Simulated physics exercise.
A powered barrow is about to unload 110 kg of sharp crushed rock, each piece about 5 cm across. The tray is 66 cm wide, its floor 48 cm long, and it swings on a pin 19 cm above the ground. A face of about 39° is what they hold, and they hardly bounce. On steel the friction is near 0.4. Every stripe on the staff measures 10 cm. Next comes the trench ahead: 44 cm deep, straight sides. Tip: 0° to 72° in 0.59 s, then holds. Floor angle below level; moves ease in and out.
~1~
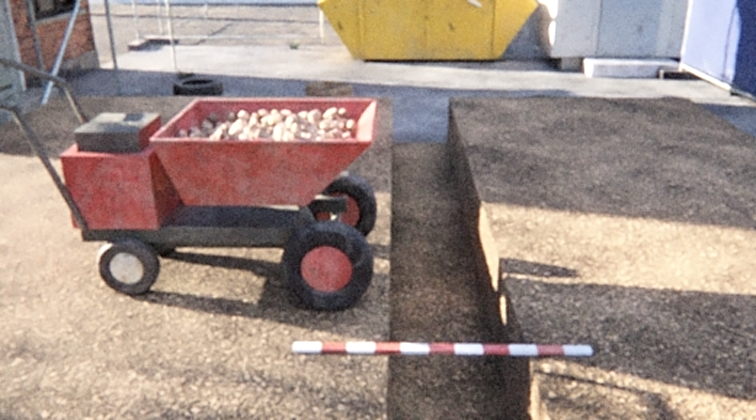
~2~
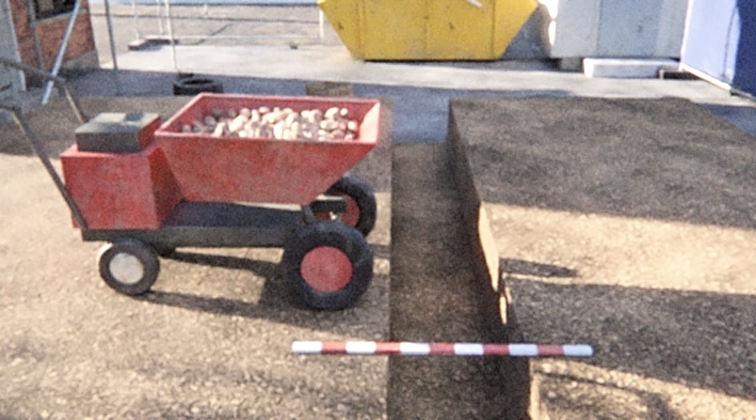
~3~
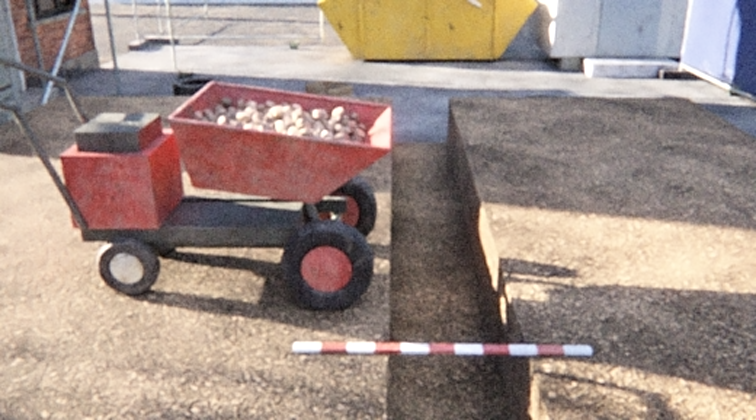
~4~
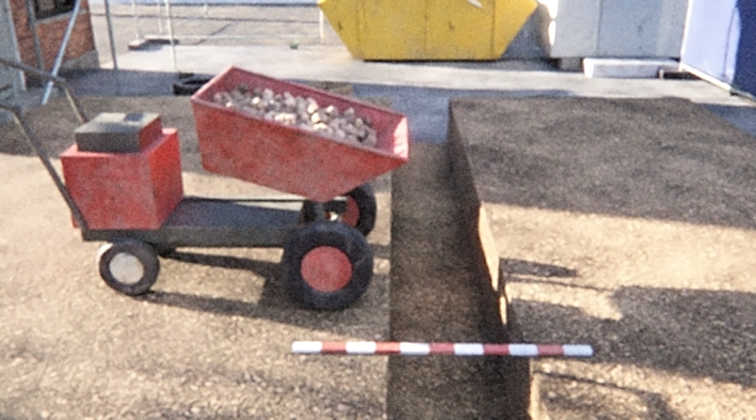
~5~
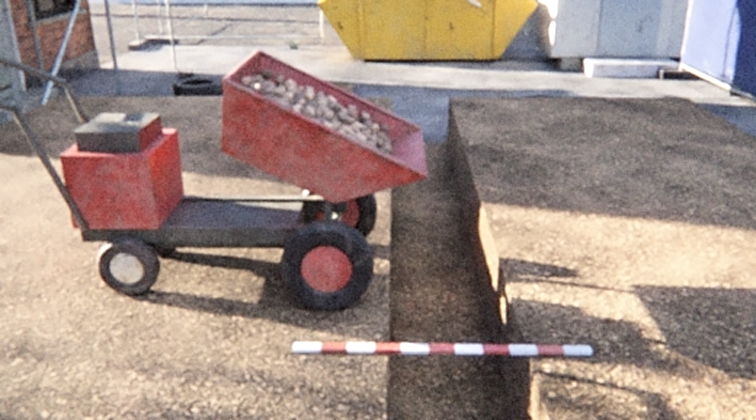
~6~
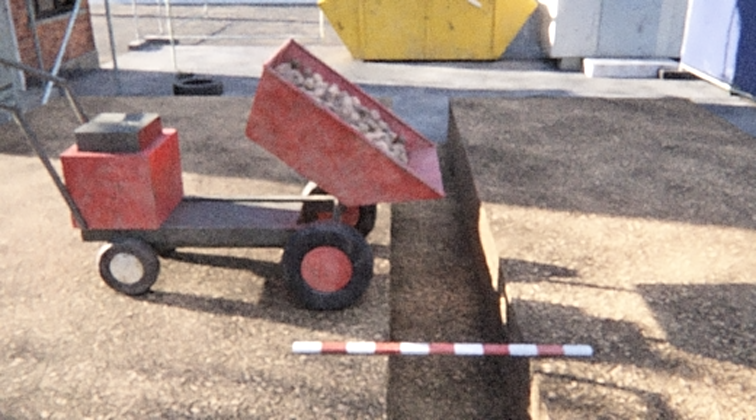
In the video, a red powered barrow loaded with pale broken rock stands beside a trench, a red-and-white staff in front; its tray begins level, then swings upward at the rear, tilting steadily steeper toward the right.
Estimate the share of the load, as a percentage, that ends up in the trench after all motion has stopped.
Roughly 48 per cent of the load ends up there.
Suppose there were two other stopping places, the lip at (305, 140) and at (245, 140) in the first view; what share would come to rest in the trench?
I'd expect some 100 per cent, then some 90.
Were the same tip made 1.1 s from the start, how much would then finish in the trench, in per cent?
In that case some 70 per cent.
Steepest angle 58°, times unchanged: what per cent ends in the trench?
I'd guess some 30 in a hundred.
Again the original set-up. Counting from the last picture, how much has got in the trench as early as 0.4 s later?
Roughly 20% by that time.
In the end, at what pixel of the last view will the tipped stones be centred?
The middle should be near (514, 272).
Then, 0.1 s after the last picture the floor is at 60°, 100 % in the tray; the foremost stones are at (441, 198).
Then, 0.4 s after the last picture the floor is at 72°, 68 % in the tray, 18 % in the trench, 14 % past the trench; the foremost stones are at (543, 283).
Then, 0.7 s after the last picture the floor is at 72°, 7 % in the tray, 38 % in the trench, 54 % past the trench; the foremost stones are at (725, 277).
Then, 2.7 s after the last picture the floor is at 72°, 0 % in the tray, 48 % in the trench, 52 % past the trench; the foremost stones are past the picture's edge.
